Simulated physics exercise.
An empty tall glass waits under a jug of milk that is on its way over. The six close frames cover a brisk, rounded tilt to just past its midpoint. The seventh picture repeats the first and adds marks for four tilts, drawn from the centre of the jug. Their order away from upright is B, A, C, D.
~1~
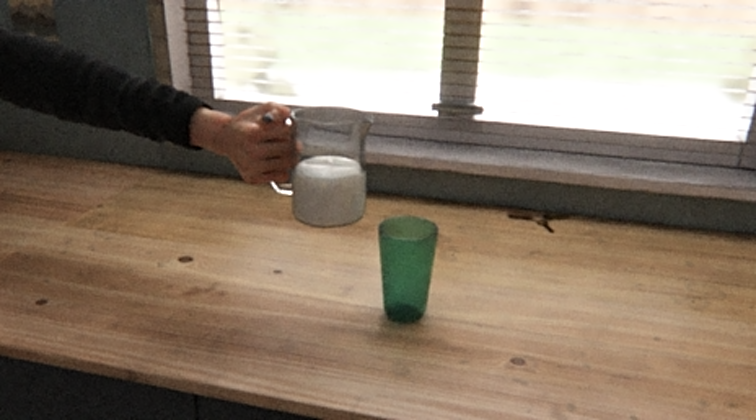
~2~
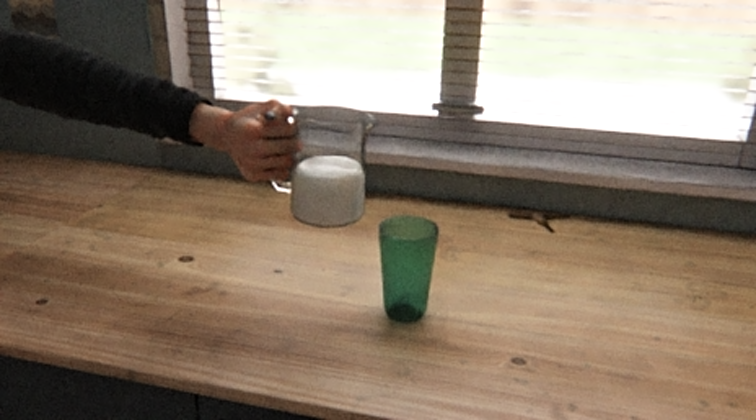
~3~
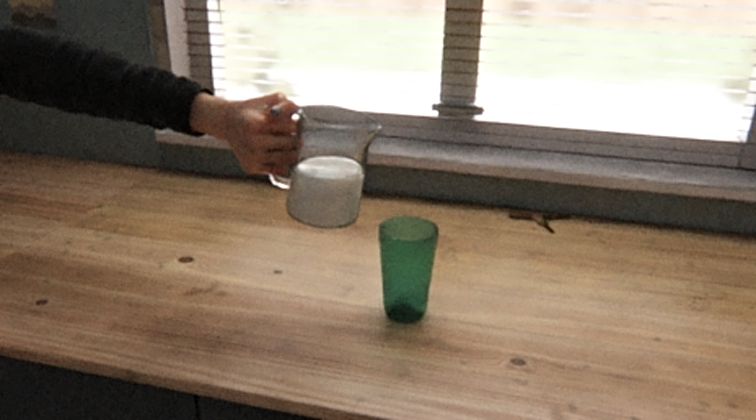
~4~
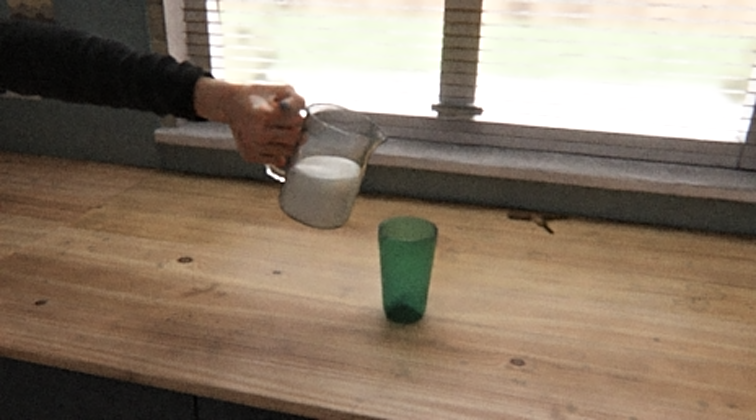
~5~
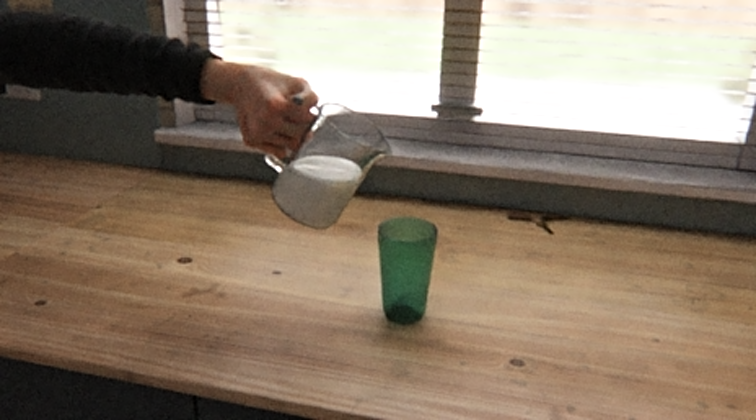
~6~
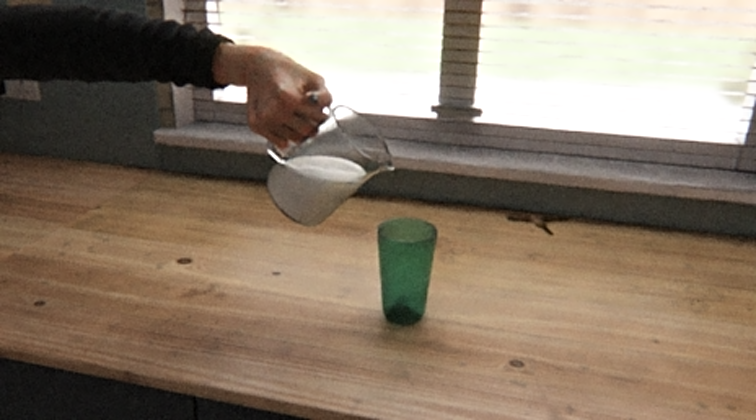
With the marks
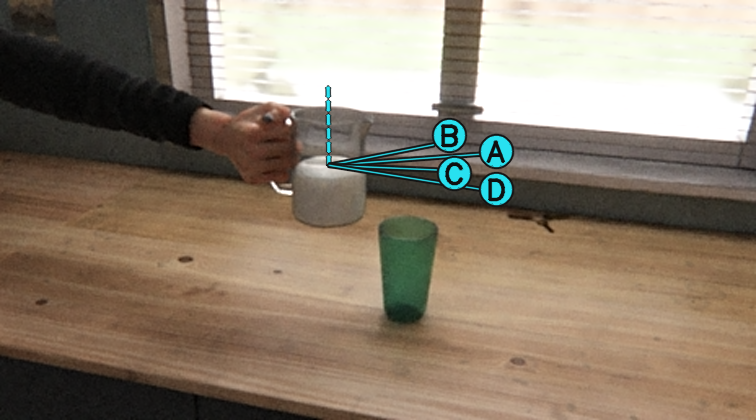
On a wooden counter by a window, a hand tilts a milk jug rightward near a green glass.
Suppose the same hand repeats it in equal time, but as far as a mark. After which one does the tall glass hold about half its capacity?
Mark A does it best.
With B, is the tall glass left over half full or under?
Under half.
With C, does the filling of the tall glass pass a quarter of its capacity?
Yes, it does.
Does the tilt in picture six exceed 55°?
No, it does not.
On the marked copy, A at (480, 154); B at (434, 144); C at (437, 169); D at (479, 189).
With A, the tall glass ends with about 51 % of what it can hold.
With B, the tall glass ends with about 34 % of what it can hold.
With C, the tall glass ends with about 67 % of what it can hold.
With D, the tall glass ends with about 81 % of what it can hold; 4 % of the milk is spilt.
